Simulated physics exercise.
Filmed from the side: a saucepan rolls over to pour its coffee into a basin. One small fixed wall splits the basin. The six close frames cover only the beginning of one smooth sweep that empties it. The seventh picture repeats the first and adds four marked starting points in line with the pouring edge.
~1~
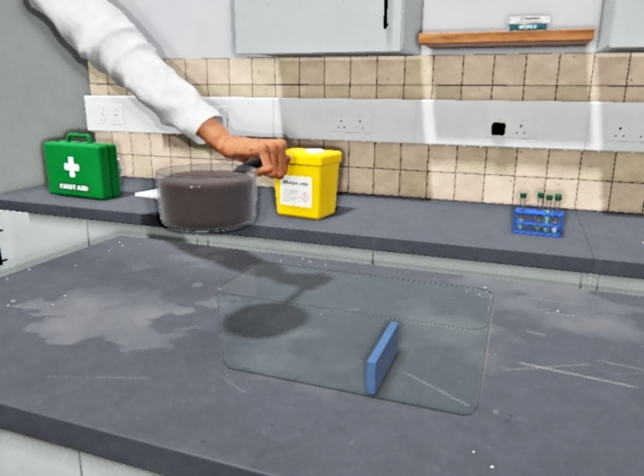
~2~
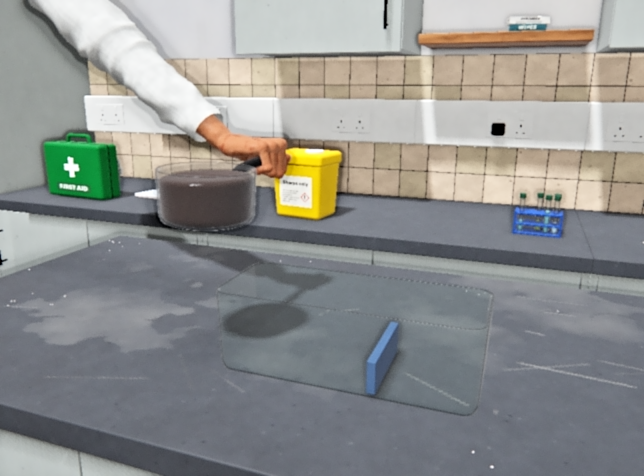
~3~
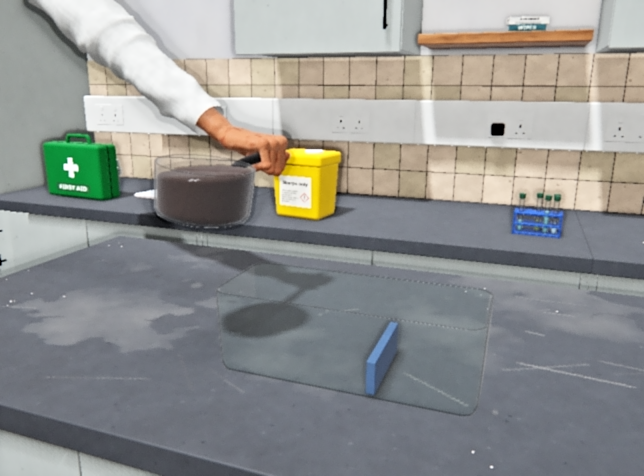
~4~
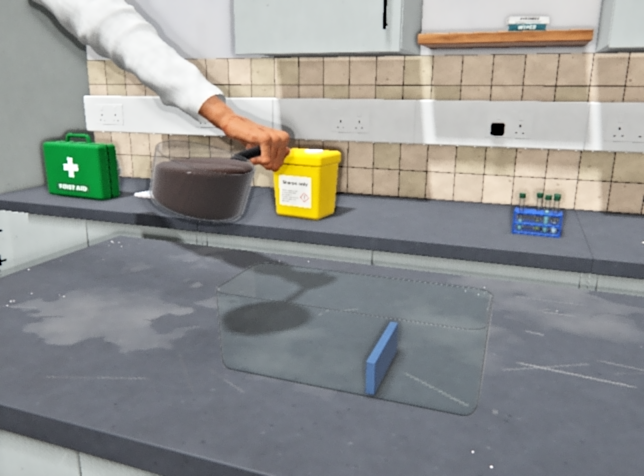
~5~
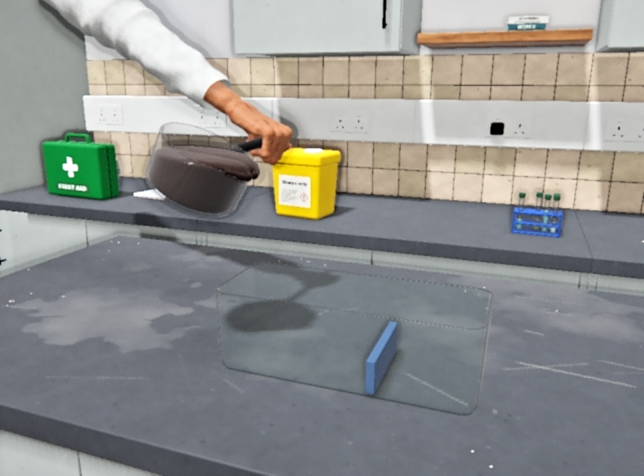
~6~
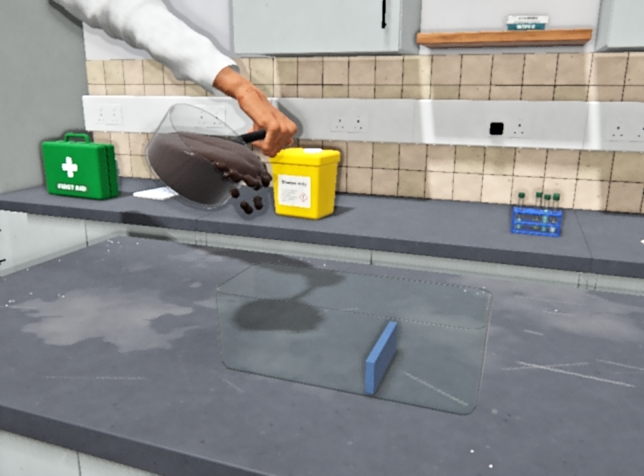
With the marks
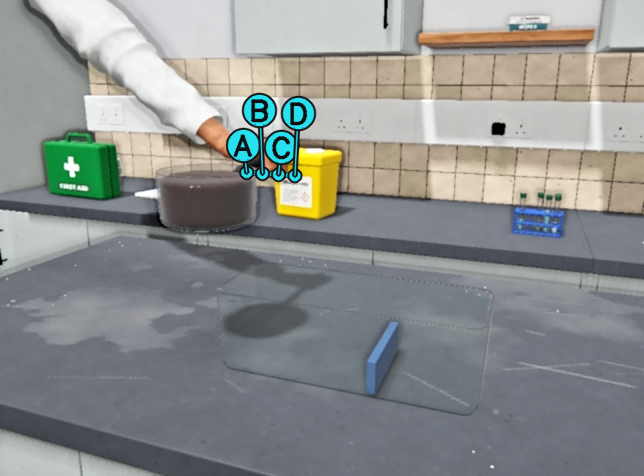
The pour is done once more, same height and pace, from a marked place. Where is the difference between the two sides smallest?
D.
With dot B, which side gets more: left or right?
More ends on the left.
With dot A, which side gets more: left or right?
More ends on the left.
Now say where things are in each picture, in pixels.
The first frame shows upright, lip at (249, 172); basin from (225, 364) to (478, 414); top of the wall at (384, 340); nothing has left yet.
The second frame shows upright, lip at (249, 173); nothing has left yet.
The third frame shows tipped about 8°, lip at (248, 173); nothing has left yet.
The fourth frame shows tipped about 17°, lip at (248, 173); coffee is over the lip, down to (248, 173).
The fifth frame shows tipped about 28°, lip at (248, 172); coffee is over the lip, down to (251, 179).
The sixth frame shows tipped about 42°, lip at (247, 172); coffee is over the lip, down to (254, 210).
In cyan, A at (246, 172); B at (262, 173); C at (278, 174); D at (294, 175).
Choosing A, about 82 % ends left of the wall and 12 % right of it; 6 % is lost outside.
Choosing B, about 82 % ends left of the wall and 9 % right of it; 9 % is lost outside.
Choosing C, about 71 % ends left of the wall and 24 % right of it; 4 % is lost outside.
Choosing D, about 51 % ends left of the wall and 46 % right of it; 4 % is lost outside.
